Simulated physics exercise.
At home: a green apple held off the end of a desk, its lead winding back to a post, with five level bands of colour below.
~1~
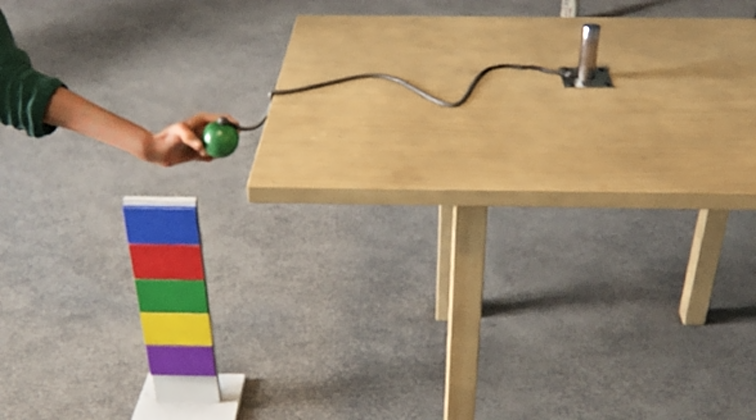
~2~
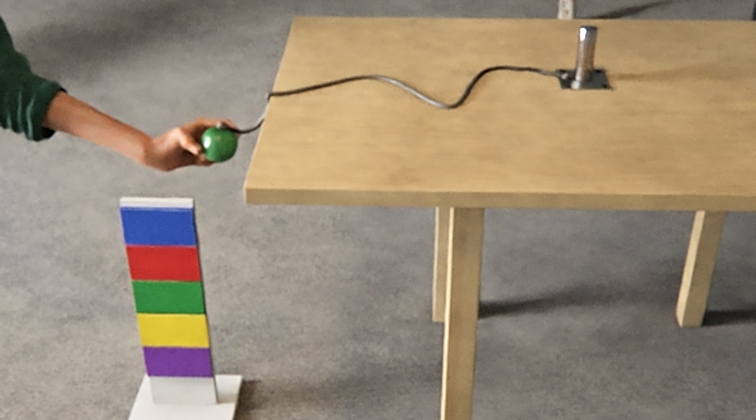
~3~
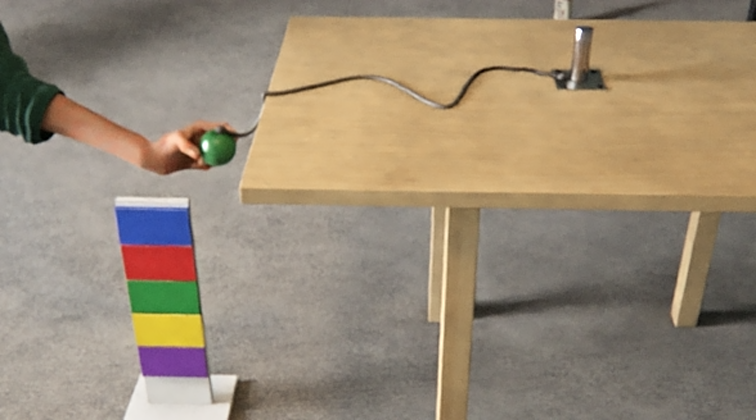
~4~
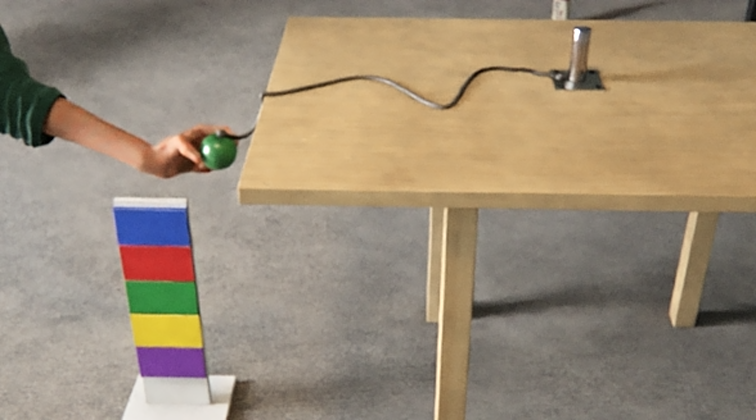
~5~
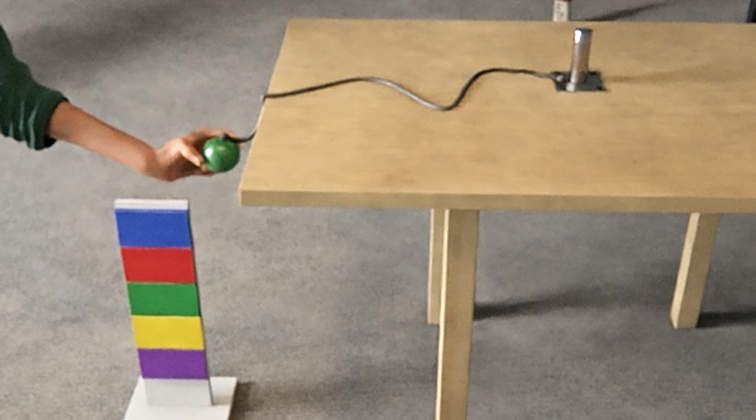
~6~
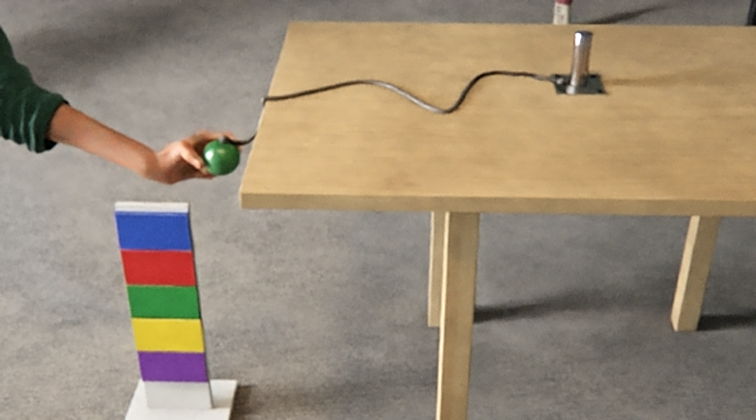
To begin with, a hand at the left holds a green ball just off the end of a wooden table, its dark cord winding back to a metal post, above a stand of five coloured bands. The hand then lowers the ball very slightly, while the cord keeps its winding shape.
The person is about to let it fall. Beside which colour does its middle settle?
Its centre hangs level with the red band.
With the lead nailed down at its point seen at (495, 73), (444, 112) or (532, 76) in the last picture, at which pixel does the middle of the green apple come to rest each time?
Try by try, around (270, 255), (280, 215) and (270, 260).
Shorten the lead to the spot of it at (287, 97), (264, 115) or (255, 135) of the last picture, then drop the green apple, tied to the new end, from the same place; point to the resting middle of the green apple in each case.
Try by try, around (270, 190), (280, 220) and (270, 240).
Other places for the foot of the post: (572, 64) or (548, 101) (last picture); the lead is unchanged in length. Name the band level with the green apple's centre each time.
One after the other, red; green.
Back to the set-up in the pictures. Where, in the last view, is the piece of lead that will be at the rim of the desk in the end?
The one at (358, 82).
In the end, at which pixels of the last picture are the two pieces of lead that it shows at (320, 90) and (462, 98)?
The first at (267, 144), the second at (418, 92).
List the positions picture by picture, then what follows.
In the first picture, green apple (220, 139); blue (161, 227); red (166, 263); green (171, 297); yellow (176, 330); purple (181, 362).
In the second picture, green apple (220, 144); lead through (527, 69) (471, 85) (429, 100) (369, 77) (286, 93).
In the third picture, green apple (218, 148).
In the fourth picture, green apple (219, 152); lead through (521, 70) (465, 85) (423, 101) (363, 78) (280, 94).
In the fifth picture, green apple (221, 155).
In the sixth picture, green apple (222, 157); lead through (522, 74) (467, 89) (424, 105) (364, 82) (281, 98).
A little later, apple near (245, 266); level with red.
Next, apple near (307, 260); level with red.
Later still, apple near (279, 268); level with red.
When it is over, apple near (269, 269); level with red. Its middle rests at the red band.
